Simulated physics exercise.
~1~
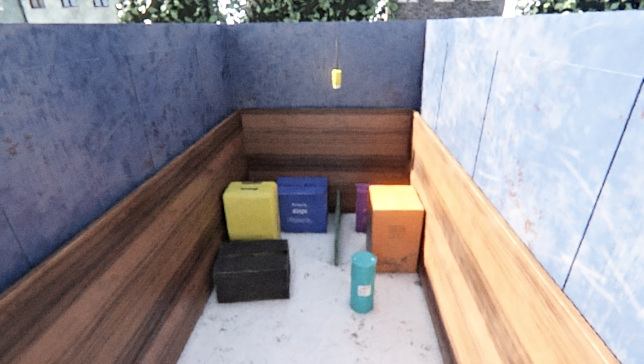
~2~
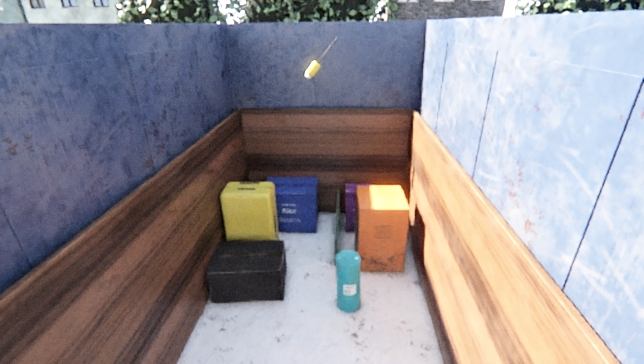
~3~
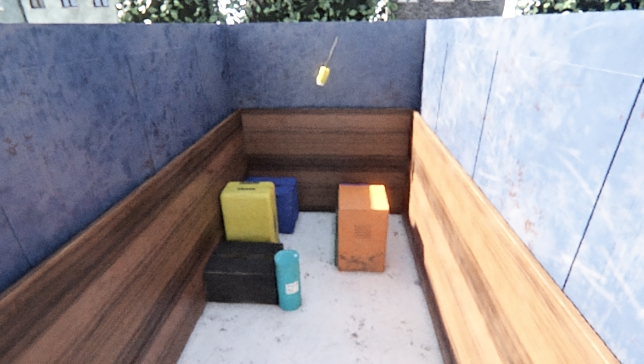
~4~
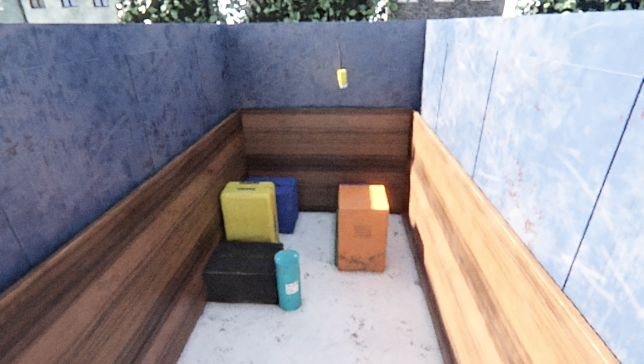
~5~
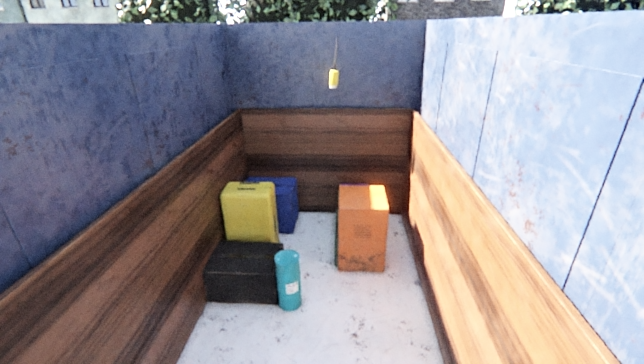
The load bay of a van, with blue upper walls and wooden lower panels, is seen from above its near end, facing forwards. A yellow case and a blue box stand at the back left behind a black box, with a purple box and a tall orange appliance to the right, a thin upright board between, and a turquoise canister in front. The small yellow lamp swings left as the canister, blue box, purple box and appliance slide left. The canister stops beside the black box, while the appliance hides the purple box and board. The lamp swings back and the load rests, canister and appliance upright, the yellow case unmoved.
